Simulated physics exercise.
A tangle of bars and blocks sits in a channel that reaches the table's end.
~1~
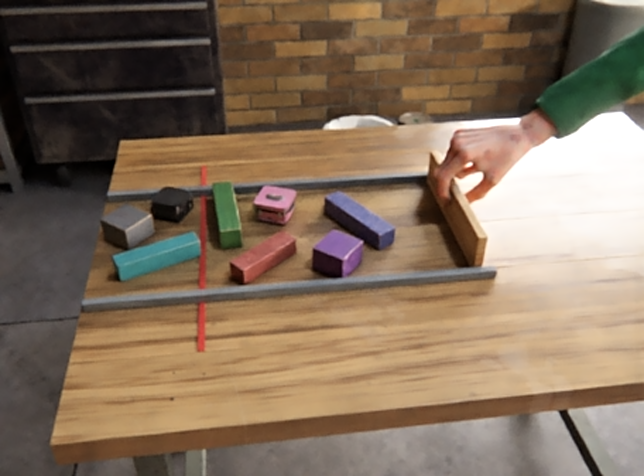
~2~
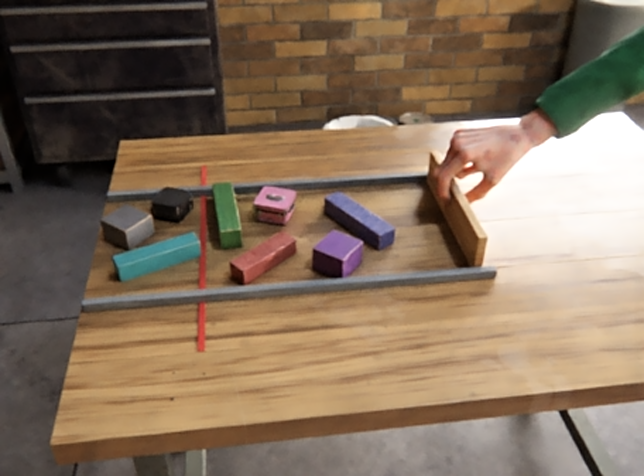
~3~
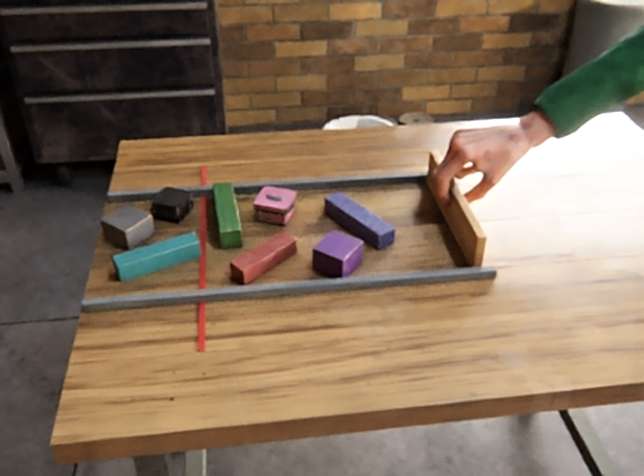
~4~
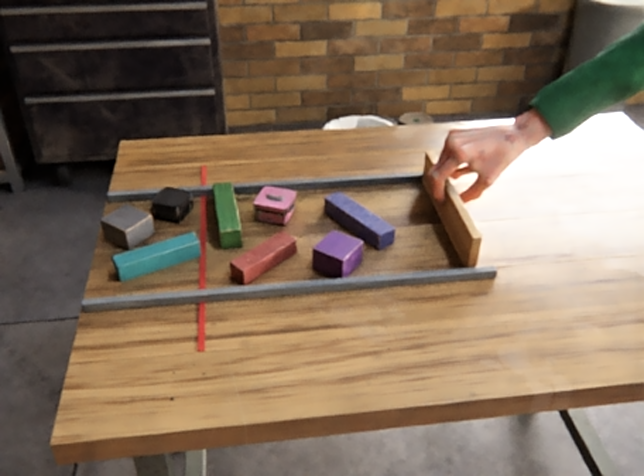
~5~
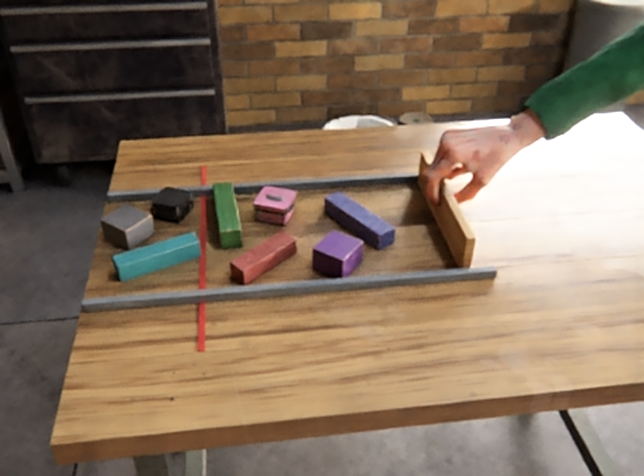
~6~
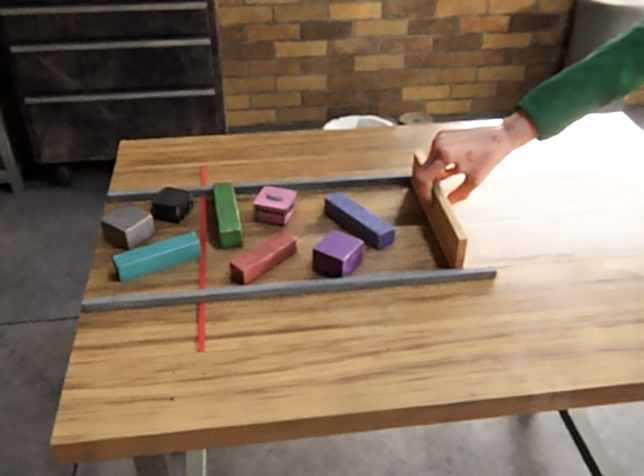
The footage shows a hand in a green sleeve sliding an upright wooden board slightly leftward along a channel on a table, while the colored bars and blocks between the rails, some beyond a red line, stay still.
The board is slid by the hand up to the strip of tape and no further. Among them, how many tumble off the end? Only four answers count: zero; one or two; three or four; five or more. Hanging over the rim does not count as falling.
My answer: Zero.
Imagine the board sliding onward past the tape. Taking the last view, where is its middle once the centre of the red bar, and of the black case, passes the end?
About (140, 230), and about (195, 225) for the other.
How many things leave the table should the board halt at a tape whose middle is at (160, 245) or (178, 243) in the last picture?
So it's 4 the first time and 2 the second time.
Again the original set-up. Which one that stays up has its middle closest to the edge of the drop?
That's the grey block.
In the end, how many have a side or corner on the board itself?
2 touch it.
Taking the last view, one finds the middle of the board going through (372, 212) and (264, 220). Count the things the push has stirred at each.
The first count is 1, and then it's 7.
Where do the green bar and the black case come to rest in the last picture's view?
The green bar stops around (136, 218); the black case around (113, 206).
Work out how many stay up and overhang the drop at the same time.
I'd say 3 of them.
Soon after, none off yet; grey block at rest near (128, 227); turquoise bar at rest near (158, 256); black case at rest near (172, 205).
In the end, the number that fall off is zero.
